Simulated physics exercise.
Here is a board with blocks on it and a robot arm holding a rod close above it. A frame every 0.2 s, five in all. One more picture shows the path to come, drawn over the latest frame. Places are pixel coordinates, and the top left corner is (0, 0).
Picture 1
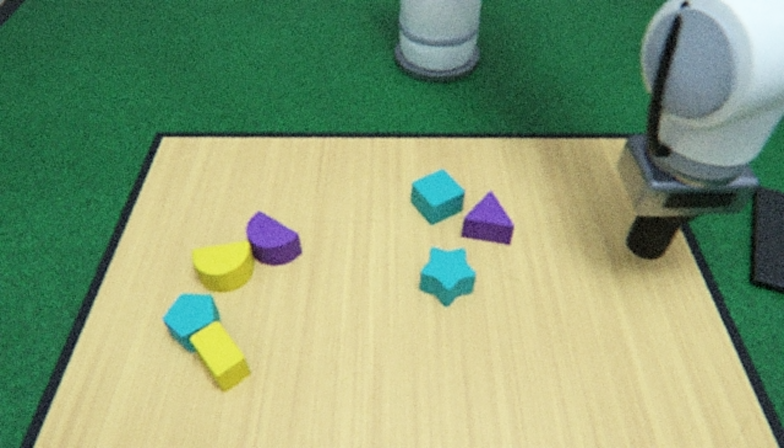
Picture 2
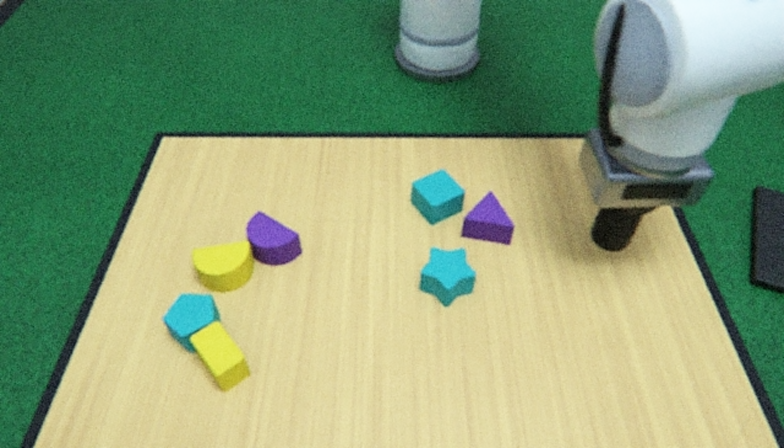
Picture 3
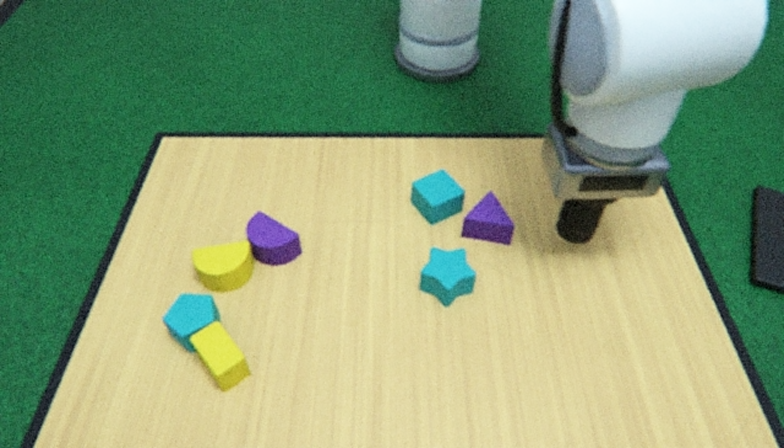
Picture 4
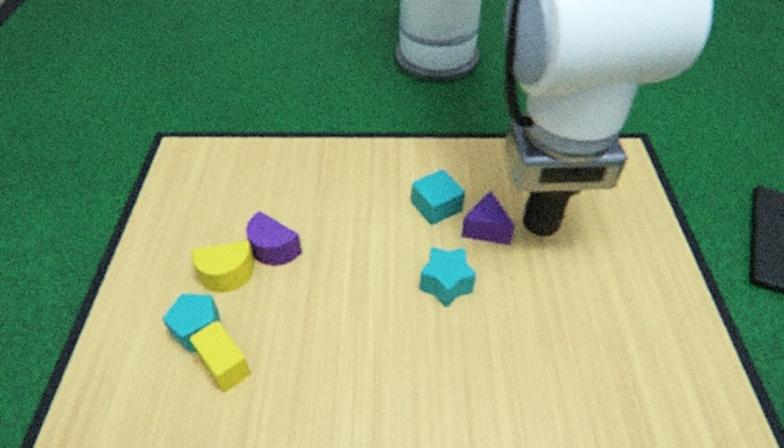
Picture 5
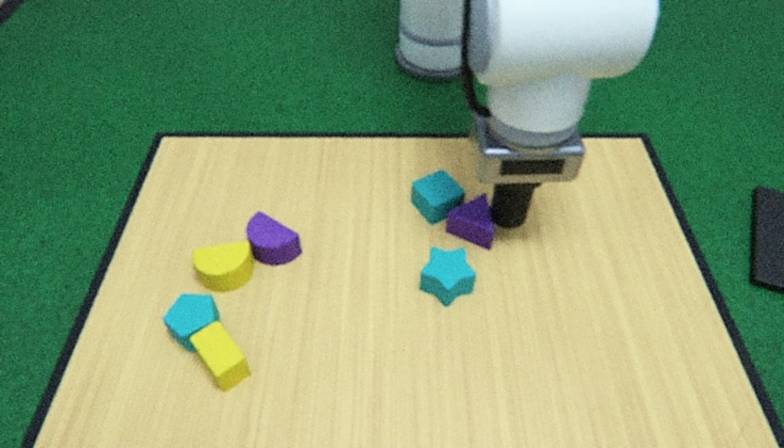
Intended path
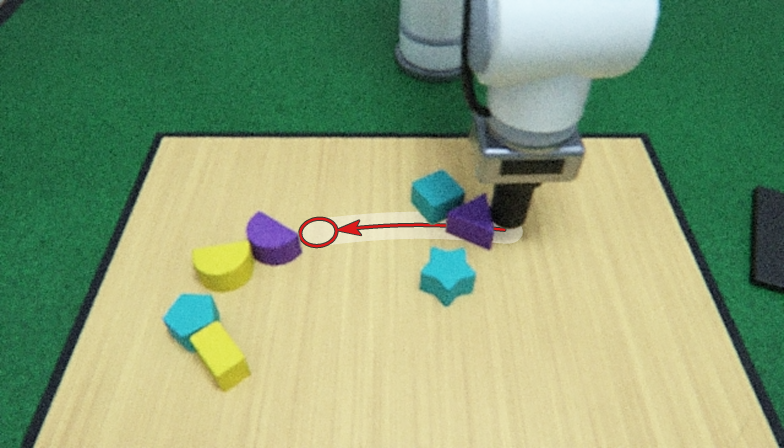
At the start, a robot arm holds a dark rod near the right edge of a wooden board scattered with turquoise, purple and yellow blocks. The arm moves the rod steadily left across the board while the blocks stay still, then nudges the purple triangular block slightly left, turning it a little.
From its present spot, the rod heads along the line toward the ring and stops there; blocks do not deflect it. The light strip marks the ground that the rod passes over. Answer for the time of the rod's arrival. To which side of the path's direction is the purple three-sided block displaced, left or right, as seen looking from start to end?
The left-hand side.
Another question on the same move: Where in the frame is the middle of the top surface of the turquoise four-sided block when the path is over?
In the picture, it is at (423, 178).
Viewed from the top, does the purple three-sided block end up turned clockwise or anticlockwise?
Looking from above, the answer is counterclockwise.
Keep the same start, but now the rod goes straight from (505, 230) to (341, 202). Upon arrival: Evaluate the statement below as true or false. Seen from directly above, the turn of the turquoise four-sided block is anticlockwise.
False - the claim does not hold.
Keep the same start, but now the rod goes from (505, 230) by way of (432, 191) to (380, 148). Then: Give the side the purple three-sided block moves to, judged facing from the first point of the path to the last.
It's going to go left.
The line goes from (505, 230) over (411, 225) to (318, 232).
On the path given first. One third of the way, rod at (443, 212); turquoise four-sided block at (427, 180), turned 20° clockwise; purple three-sided block at (411, 216).
Two thirds of the way, rod at (380, 213); turquoise four-sided block at (423, 178), turned 30° clockwise; purple three-sided block at (360, 228), turned 60° anticlockwise.
At the end, rod at (316, 219); purple D-shaped block unmoved; turquoise four-sided block at (423, 178), turned 30° clockwise; purple three-sided block at (343, 236), turned 95° anticlockwise.
